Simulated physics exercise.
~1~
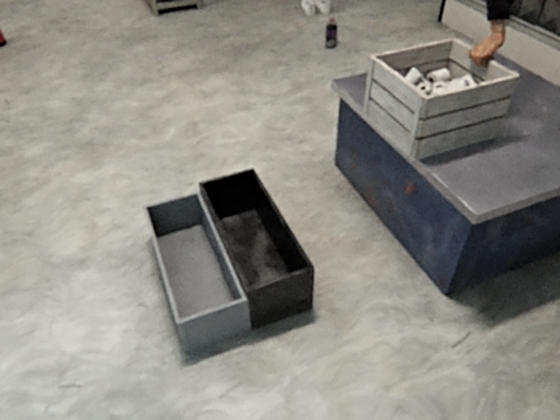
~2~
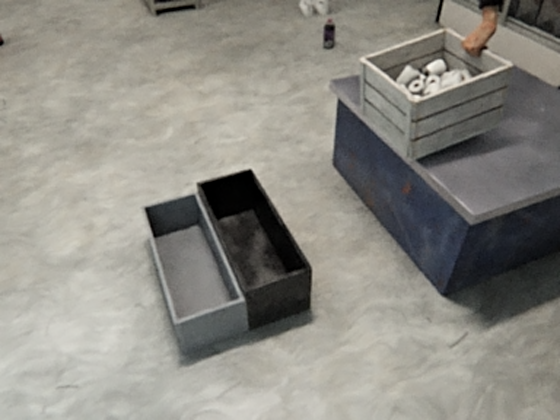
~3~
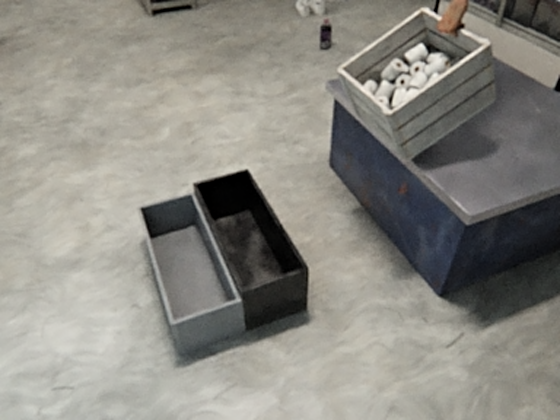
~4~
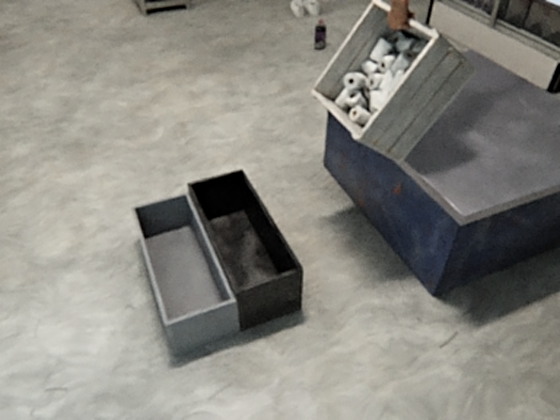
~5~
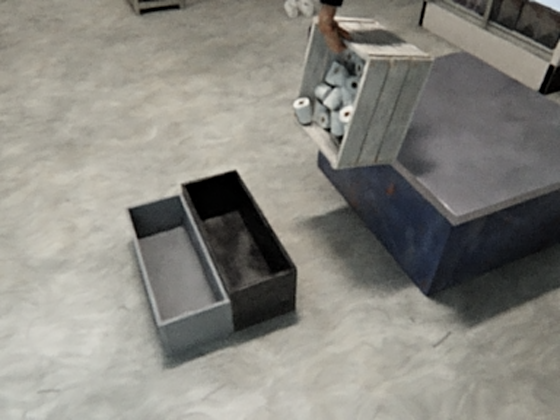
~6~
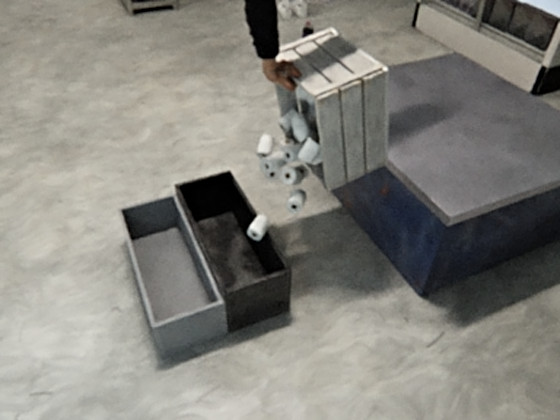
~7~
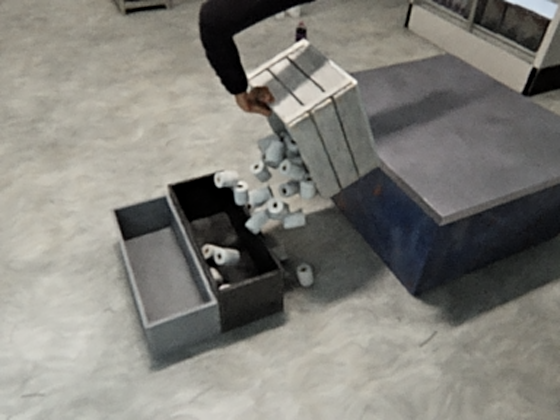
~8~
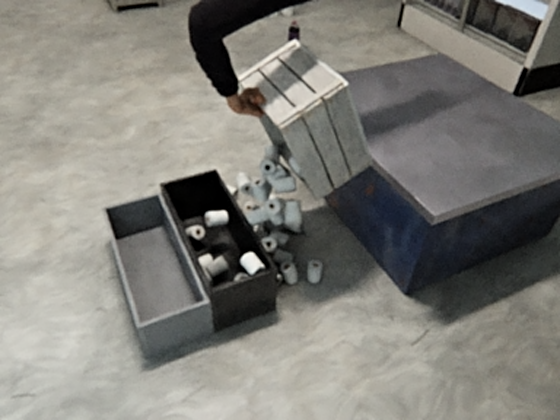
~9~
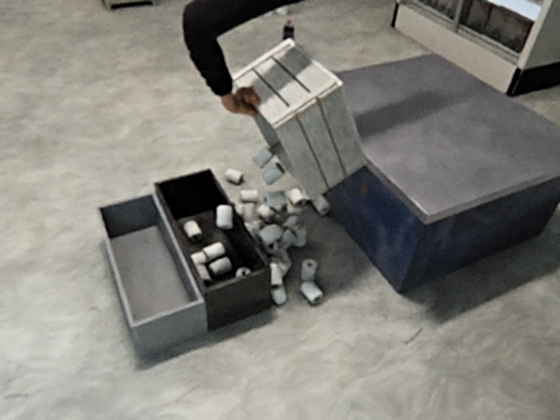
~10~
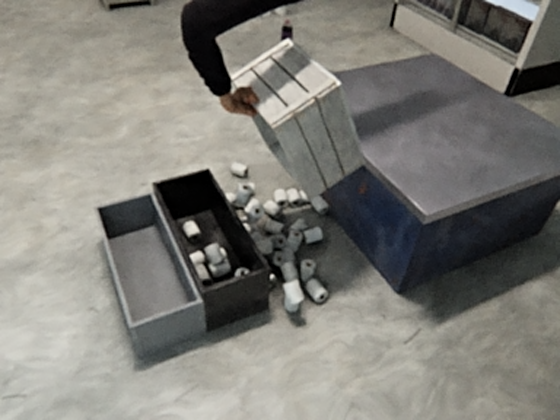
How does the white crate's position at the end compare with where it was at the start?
At the start the white crate sat upright on top of the bench, but by the end it was further left, held tipped over past the bench's left edge with its open side facing down.
